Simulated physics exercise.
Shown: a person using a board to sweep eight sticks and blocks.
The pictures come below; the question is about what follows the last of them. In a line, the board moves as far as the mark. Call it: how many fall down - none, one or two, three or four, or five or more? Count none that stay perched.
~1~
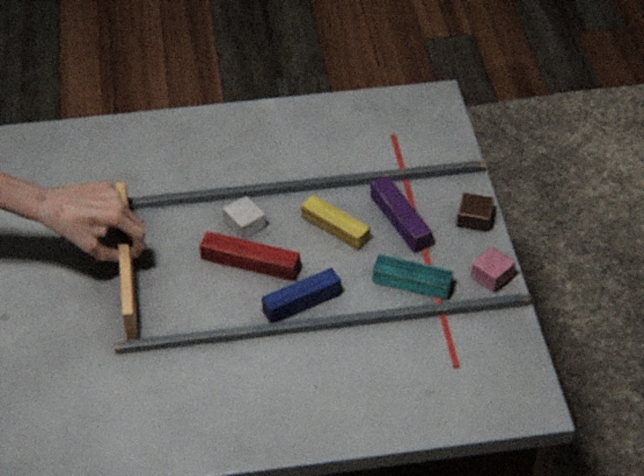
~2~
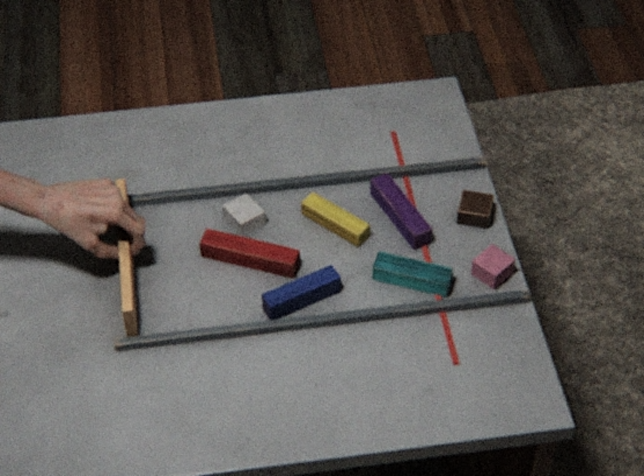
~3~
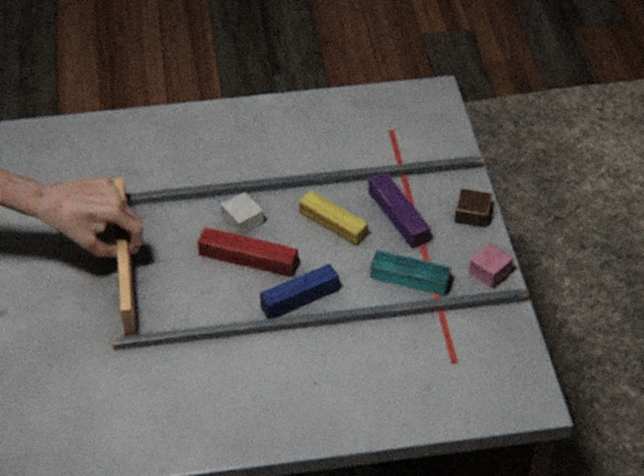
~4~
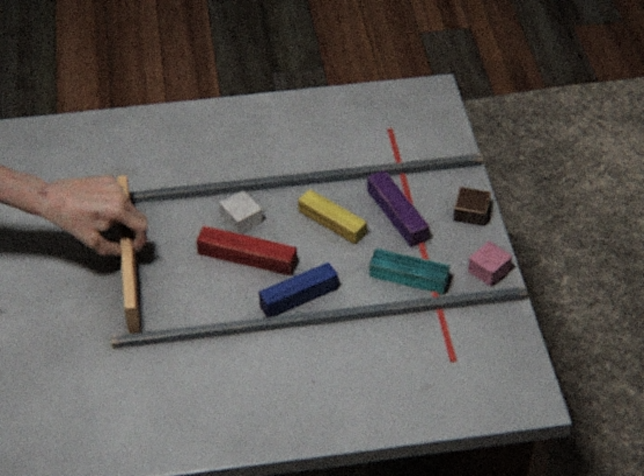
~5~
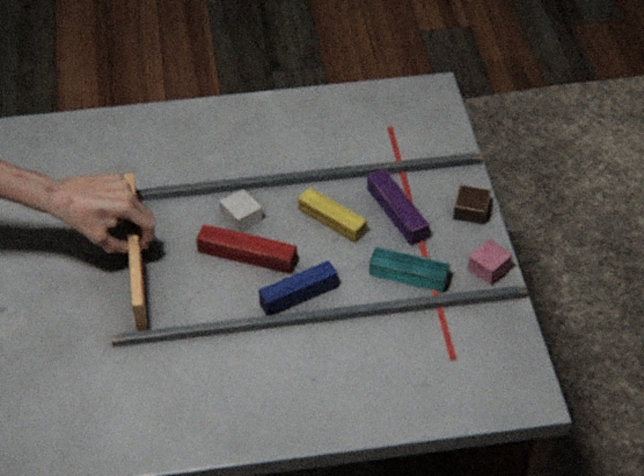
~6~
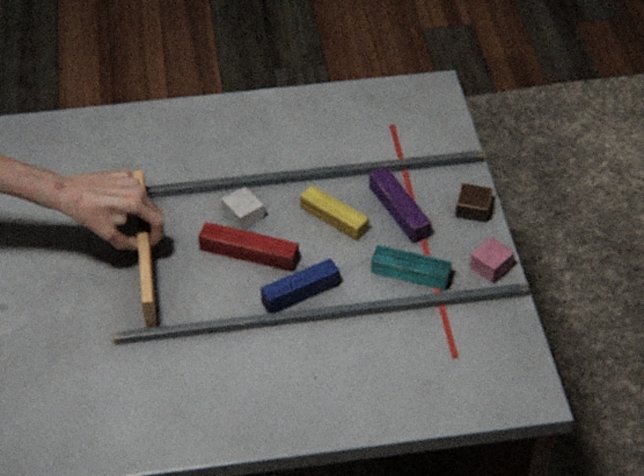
Call: One or two fall down.
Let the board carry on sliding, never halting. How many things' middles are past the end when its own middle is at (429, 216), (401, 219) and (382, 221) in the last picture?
First 2, then 1, finally 0.
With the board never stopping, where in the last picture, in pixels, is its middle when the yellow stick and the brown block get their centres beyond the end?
The yellow stick gives roughly (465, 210), the brown block roughly (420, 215).
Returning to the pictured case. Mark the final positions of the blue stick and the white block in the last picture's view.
They end up close to (477, 279) and (426, 192).
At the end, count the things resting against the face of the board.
Number in contact with it: 3.
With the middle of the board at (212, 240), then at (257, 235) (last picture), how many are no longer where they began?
First 1, after that 3.
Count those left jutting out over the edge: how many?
That'd be 2.
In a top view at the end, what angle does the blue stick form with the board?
About 90°.
Soon after, none off yet; brown block at rest near (474, 203); pink block at rest near (492, 260); purple stick at rest near (400, 204).
After that, none off yet; brown block at rest near (474, 203); pink block displaced about its own width near (505, 248); purple stick displaced a little near (435, 198).
In the end, the number that fall off is one or two; gone, turquoise stick.
